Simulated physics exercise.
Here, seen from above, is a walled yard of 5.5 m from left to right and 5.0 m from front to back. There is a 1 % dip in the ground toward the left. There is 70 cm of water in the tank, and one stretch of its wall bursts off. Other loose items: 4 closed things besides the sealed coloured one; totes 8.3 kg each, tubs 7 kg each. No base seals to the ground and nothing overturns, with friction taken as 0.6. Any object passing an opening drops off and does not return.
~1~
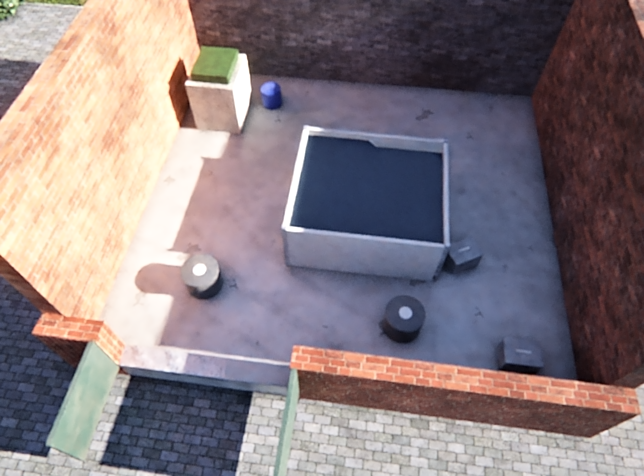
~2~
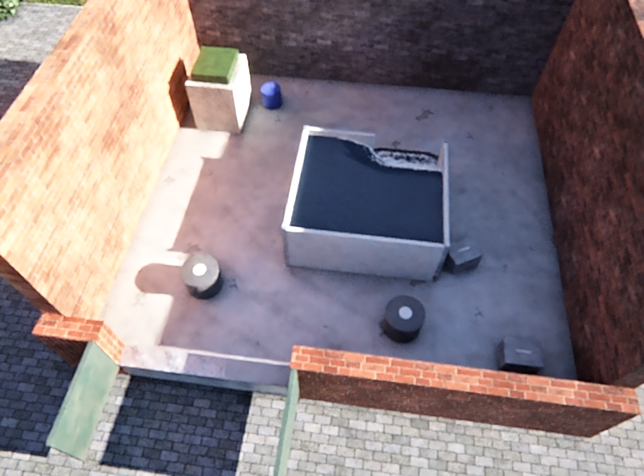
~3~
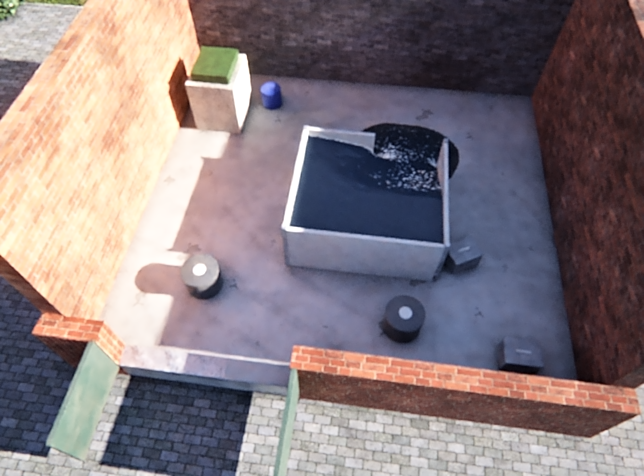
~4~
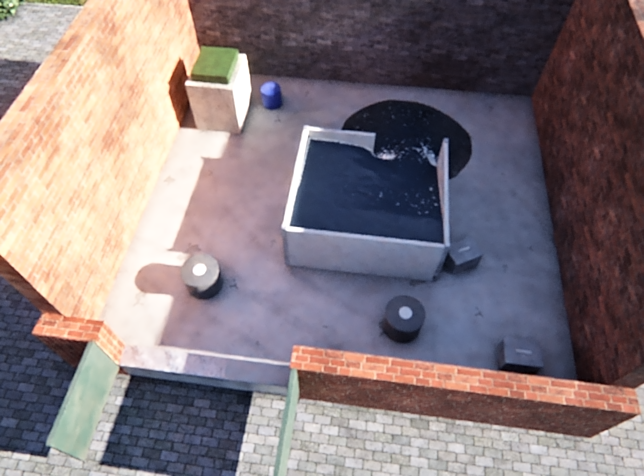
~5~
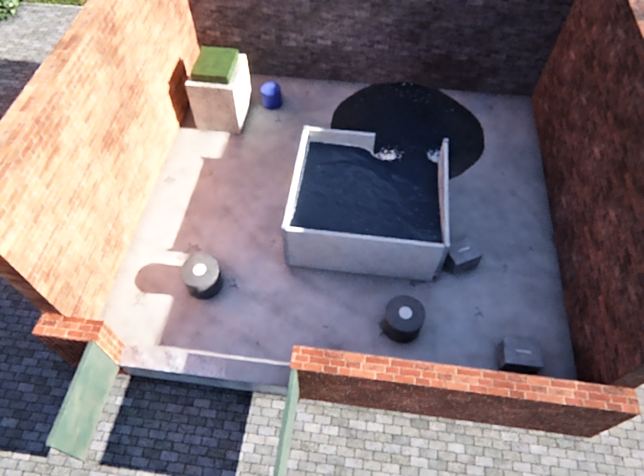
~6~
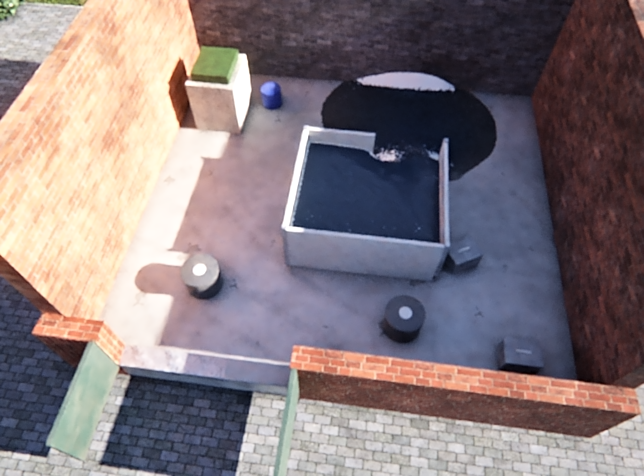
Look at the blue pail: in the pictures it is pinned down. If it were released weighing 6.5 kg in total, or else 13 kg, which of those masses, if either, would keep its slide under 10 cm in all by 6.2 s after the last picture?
Neither mass is enough.
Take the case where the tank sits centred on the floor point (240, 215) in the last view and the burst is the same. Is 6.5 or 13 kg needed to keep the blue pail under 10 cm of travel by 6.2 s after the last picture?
Then both masses fall short.
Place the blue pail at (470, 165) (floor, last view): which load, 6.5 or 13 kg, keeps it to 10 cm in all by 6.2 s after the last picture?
Looks like the outcome is this: The heavier one is needed.
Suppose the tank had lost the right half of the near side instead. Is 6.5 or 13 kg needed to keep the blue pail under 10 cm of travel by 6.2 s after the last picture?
In that case just the heavier mass works.
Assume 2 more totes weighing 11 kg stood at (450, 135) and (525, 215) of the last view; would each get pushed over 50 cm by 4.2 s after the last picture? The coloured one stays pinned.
The first is over the limit, the second over the limit.
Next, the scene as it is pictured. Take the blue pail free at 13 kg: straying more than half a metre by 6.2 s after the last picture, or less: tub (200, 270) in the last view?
That one stays inside the limit.
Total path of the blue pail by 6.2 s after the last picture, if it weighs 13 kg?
About 100 cm.
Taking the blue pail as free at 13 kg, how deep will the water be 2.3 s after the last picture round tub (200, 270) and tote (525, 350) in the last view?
I'd put it at 0 cm and 0 cm respectively.
Then, 0.6 s after the last picture the blue pail would be 0 cm from its start with 6.5 kg and 0 cm from its start with 13 kg; 0 cm of water round it then.
Then, 2.3 s after the last picture the blue pail would be 121 cm from its start with 6.5 kg and 26 cm from its start with 13 kg; 10 cm of water round it then.
Then, 4.2 s after the last picture the blue pail would be 156 cm from its start with 6.5 kg and 79 cm from its start with 13 kg; 9 cm of water round it then.
Then, 6.2 s after the last picture the blue pail would be 181 cm from its start with 6.5 kg and 98 cm from its start with 13 kg; 6 cm of water round it then.
